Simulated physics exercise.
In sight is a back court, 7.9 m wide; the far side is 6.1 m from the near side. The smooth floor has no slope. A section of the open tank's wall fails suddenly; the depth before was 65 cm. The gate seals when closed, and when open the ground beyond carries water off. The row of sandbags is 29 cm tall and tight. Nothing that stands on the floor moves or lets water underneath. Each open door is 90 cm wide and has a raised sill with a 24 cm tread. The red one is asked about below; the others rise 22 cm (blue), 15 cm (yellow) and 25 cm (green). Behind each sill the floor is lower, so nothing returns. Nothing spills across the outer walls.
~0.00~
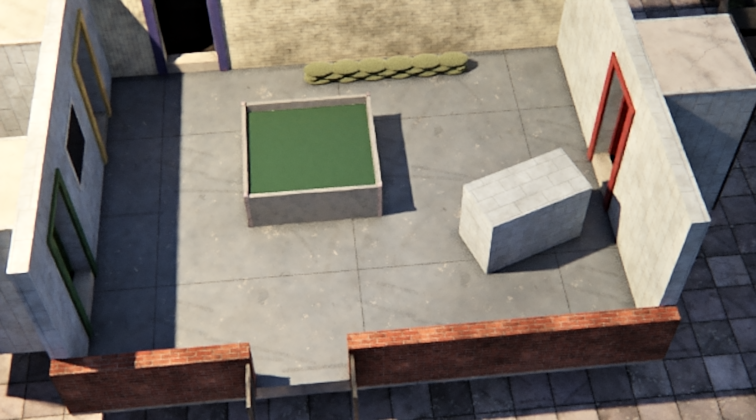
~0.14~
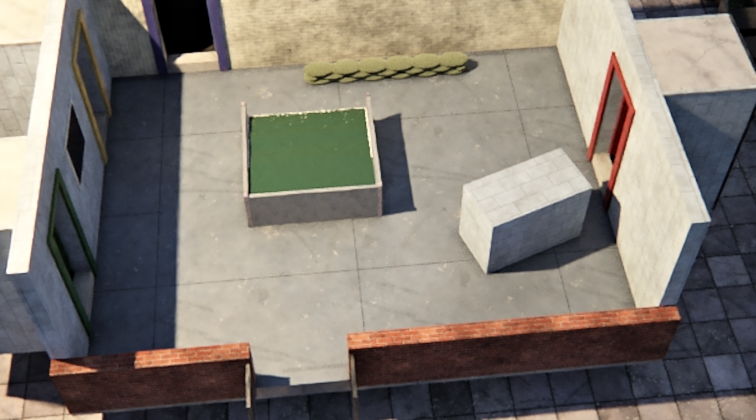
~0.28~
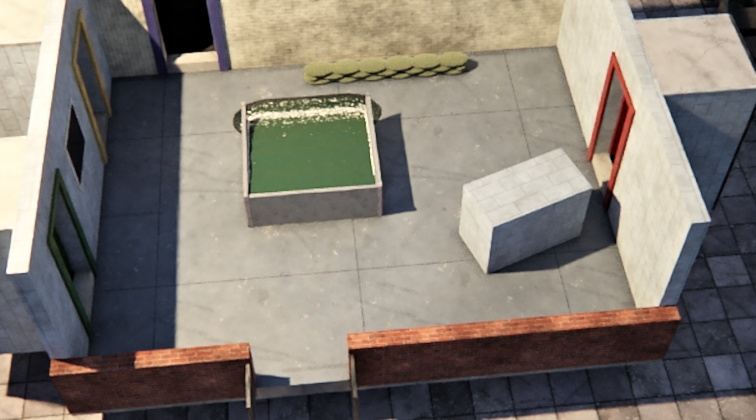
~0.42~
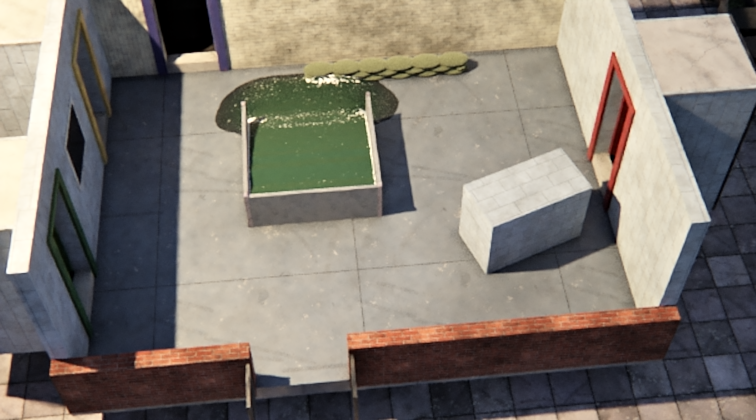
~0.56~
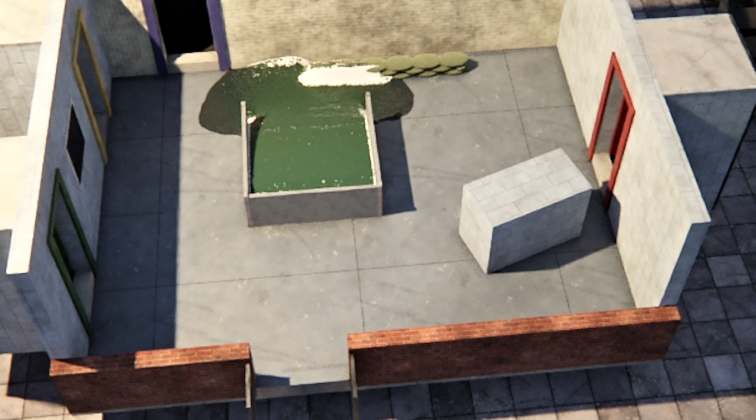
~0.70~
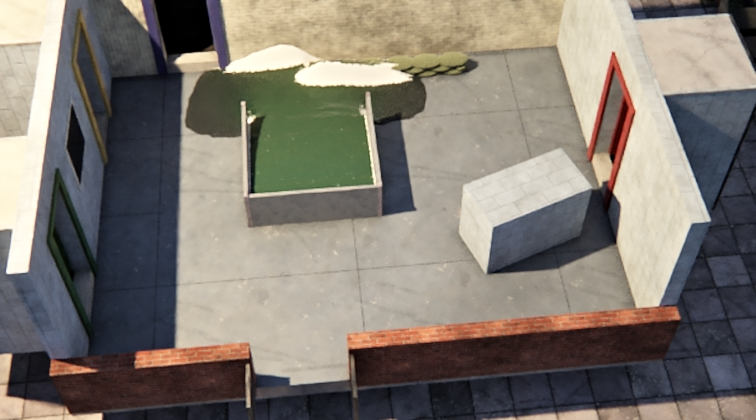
Green water pours from the far side of a square, low-walled tank in a grey paved courtyard, seen from high above by a still camera. A pale block sits to the right, a red-framed doorway beyond it, with yellow and green ones left, brick walls in front. The water spreads in a dark sheet toward the back wall, foaming white around the hedge, while the tank's level lowers.
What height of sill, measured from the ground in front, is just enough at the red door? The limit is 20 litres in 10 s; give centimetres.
It would have to be roughly 6 cm high.
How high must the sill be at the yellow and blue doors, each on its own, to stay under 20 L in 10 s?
Roughly 16 cm at yellow and 13.5 cm at blue.
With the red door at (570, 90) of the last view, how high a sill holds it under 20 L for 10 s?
Roughly 14.5 cm.
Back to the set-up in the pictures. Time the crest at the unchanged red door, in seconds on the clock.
Around 7.5 s.
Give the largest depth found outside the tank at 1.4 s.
About 46 cm.
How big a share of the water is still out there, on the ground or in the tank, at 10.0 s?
About 96 per cent.
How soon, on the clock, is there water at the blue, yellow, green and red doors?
Arrival: Blue 0.8 s, yellow 2.0 s, green 3.2 s, red 2.8 s.
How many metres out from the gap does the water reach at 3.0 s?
Roughly 4.8 m.
After 1.4 s water covers 15 % of the floor, deepest (46 cm) near (278, 71); it has not reached the red door.
After 3.0 s water covers 40 % of the floor, deepest (32 cm) near (112, 83); 7 cm at the red door, 0 litres in over its 18 cm sill.
After 10.0 s water covers 95 % of the floor, deepest (10 cm) near (468, 258); 6 cm at the red door, 0 litres in over its 18 cm sill.
At the red door as built, the water arrived by 2.8 s and peaked near 10 cm at 7.4 s.
With a sill of 5 cm, 33 litres would have come in within the 10 s; with 7 cm, 13 litres. So under 20 litres takes about 6 cm.
